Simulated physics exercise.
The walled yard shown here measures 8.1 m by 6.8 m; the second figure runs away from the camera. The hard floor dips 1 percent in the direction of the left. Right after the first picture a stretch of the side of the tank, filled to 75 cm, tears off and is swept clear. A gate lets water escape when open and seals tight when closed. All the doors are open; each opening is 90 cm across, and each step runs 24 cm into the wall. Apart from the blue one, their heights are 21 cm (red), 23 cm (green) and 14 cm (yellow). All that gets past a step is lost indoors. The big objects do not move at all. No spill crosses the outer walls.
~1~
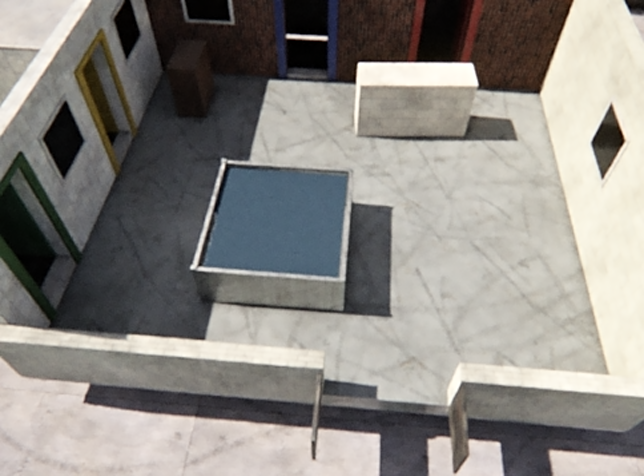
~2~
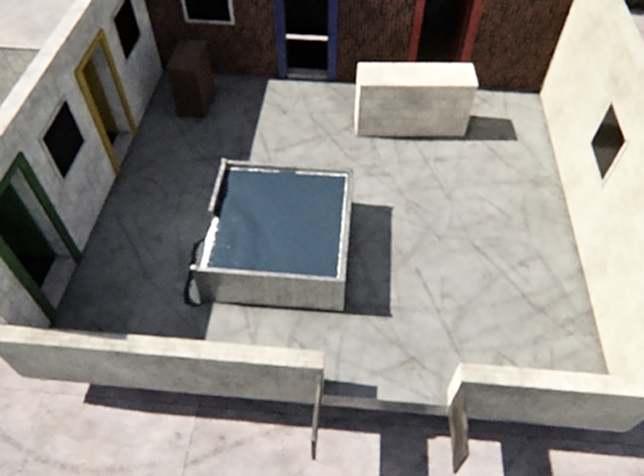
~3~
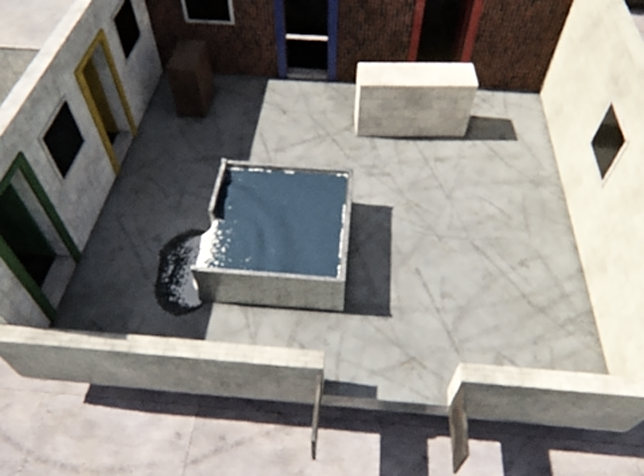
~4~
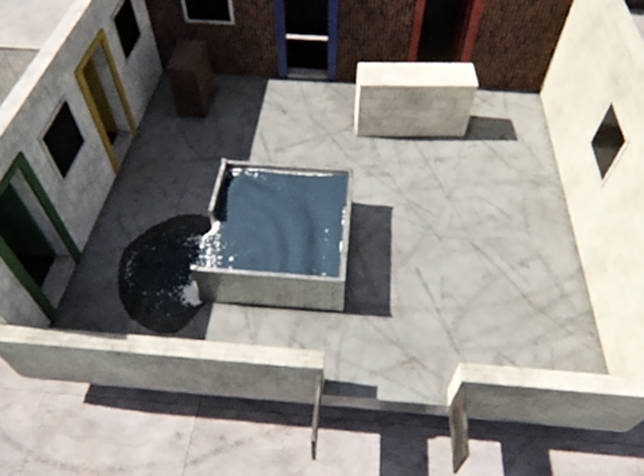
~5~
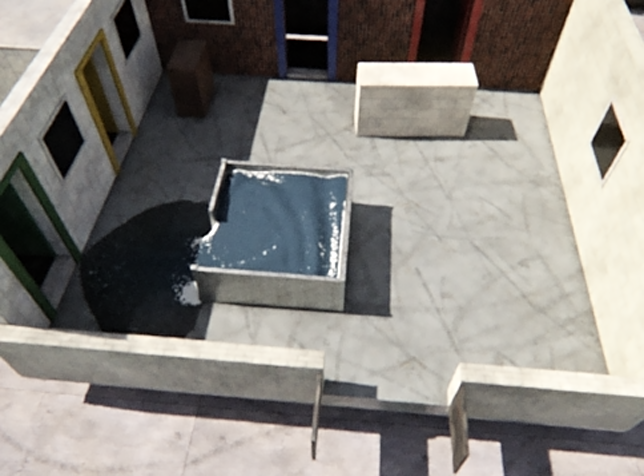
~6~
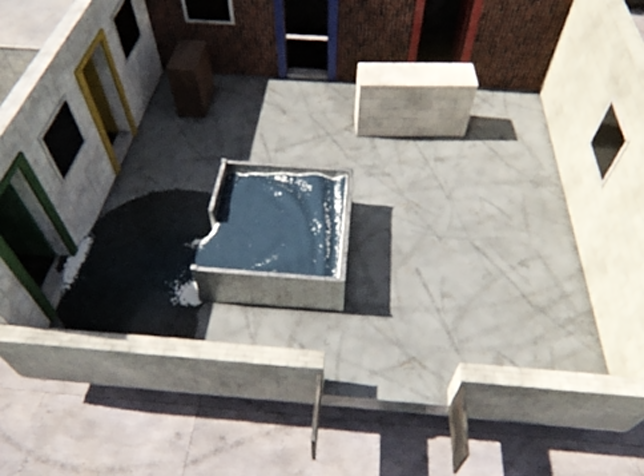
Water pours from the tank's left side and spreads across the floor to the green door.
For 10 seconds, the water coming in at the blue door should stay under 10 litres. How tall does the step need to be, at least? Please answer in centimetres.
Close to 9 cm is just enough.
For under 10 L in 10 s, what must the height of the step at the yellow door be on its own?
At the yellow door it takes roughly 6.5 centimetres.
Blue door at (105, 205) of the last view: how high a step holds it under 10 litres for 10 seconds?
Roughly 24 cm.
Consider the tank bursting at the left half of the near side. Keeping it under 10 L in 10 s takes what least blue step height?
About 8.5 cm.
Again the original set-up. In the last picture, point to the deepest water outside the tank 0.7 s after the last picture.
Near pixel (37, 354).
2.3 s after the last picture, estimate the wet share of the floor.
Roughly 30 percent.
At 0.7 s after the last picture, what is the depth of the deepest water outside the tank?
About 56 cm.
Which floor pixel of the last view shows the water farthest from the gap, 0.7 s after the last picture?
At about (126, 155).
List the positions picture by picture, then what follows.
Still water, 75 cm deep, in the tank at (279, 219); the blue door at (307, 36) is dry, in the first frame.
Water pours out at (210, 259) and has run 0.3 m, to (196, 253); about 10 cm deep outside, 75 cm at the back, in the second frame.
The front is at (165, 259), 0.8 m from the gap at (211, 261); 1.0 m2 of floor is wet, 75 cm left at the back, in the third frame.
The gap is at (211, 262), the front 1.4 m out at (124, 269); the back of the tank holds 75 cm, in the fourth frame.
The gap is at (211, 262), the front 2.0 m out at (85, 272); the back of the tank holds 69 cm, in the fifth frame.
Water pours out at (211, 261) and has run 2.3 m, to (63, 260); about 5 cm deep outside, 63 cm at the back; 3.9 m in a straight line remain to the blue door at (307, 36), in the sixth frame.
Then, 0.7 s after the last picture water covers 15 % of the floor, deepest (56 cm) near (37, 354); it has not reached the blue door.
Then, 2.3 s after the last picture water covers 30 % of the floor, deepest (33 cm) near (37, 354); it has not reached the blue door.
Then, 9.3 s after the last picture water covers 90 % of the floor, deepest (12 cm) near (155, 90); 9 cm at the blue door, 17 litres in over its 8 cm step.
At the blue door as built, the water peaked near 11 cm, 4.9 s after the last picture.
Run again over the same 10 s with other heights there, 17 litres in over 8 cm, 2 litres over 11 cm. The limit of 10 litres is kept from about 9 cm up.
